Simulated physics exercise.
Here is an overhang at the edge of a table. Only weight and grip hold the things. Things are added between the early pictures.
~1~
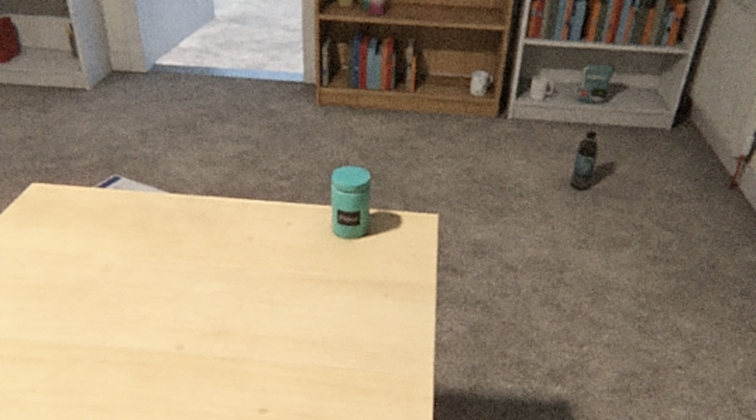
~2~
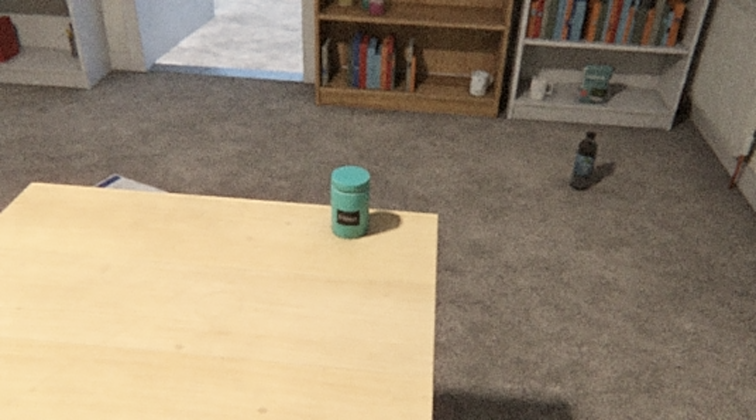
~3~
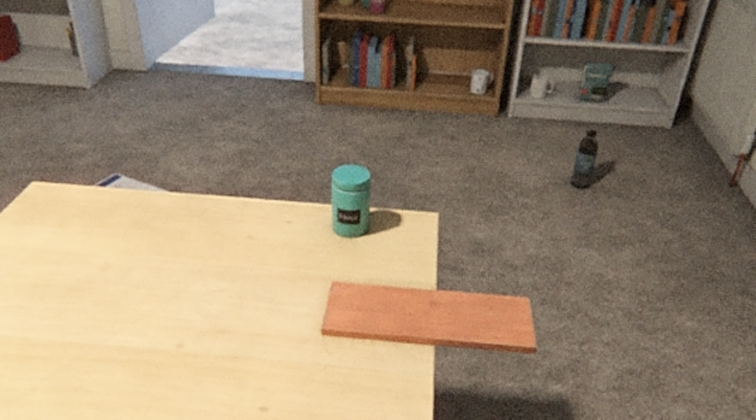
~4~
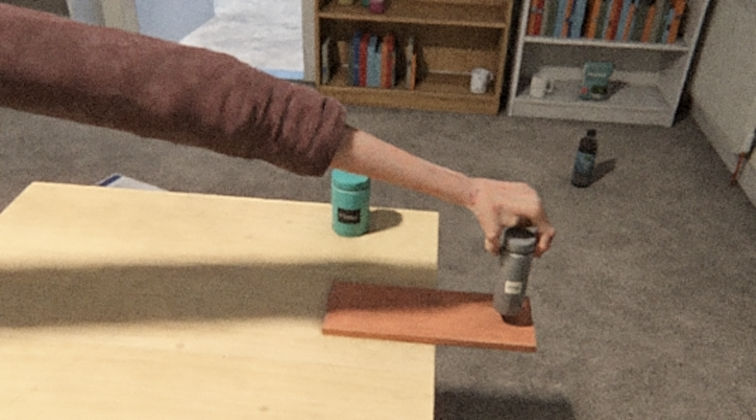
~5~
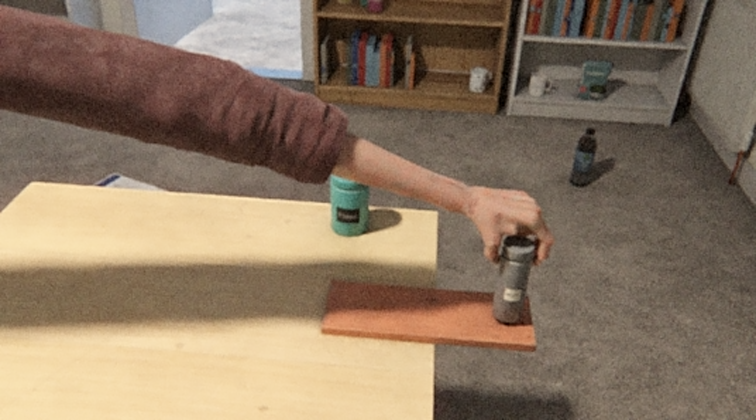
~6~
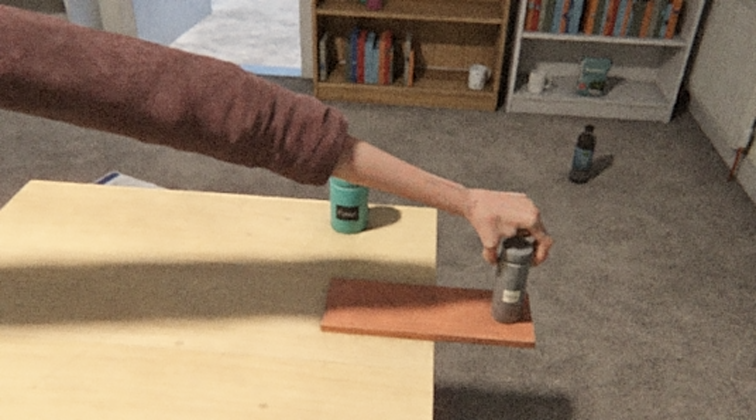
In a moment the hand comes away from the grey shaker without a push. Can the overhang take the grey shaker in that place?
In the end the board tips off the edge.
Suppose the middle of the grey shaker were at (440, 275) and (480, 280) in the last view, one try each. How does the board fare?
In the first case it keeps its balance; in the second case it tips off the edge.
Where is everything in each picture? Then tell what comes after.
In the first frame, the last thing is not in view yet.
In the second frame, the last thing is not in view yet.
In the third frame, the last thing is not in view yet; orange board (428, 316).
In the fourth frame, coming down; grey shaker (514, 272); orange board (429, 315).
In the fifth frame, coming down; grey shaker (513, 279); orange board (428, 314).
In the sixth frame, set down, still held; grey shaker (511, 281); orange board (428, 312).
Then, 0.50 s past the last view, grey shaker and orange board now down on the floor or falling.
Then, 0.70 s past the last view, things are still on the move.
Then, 0.90 s past the last view, as before.
Finally, down on the floor or falling, grey shaker and orange board; turquoise jar still in place. The board goes over.
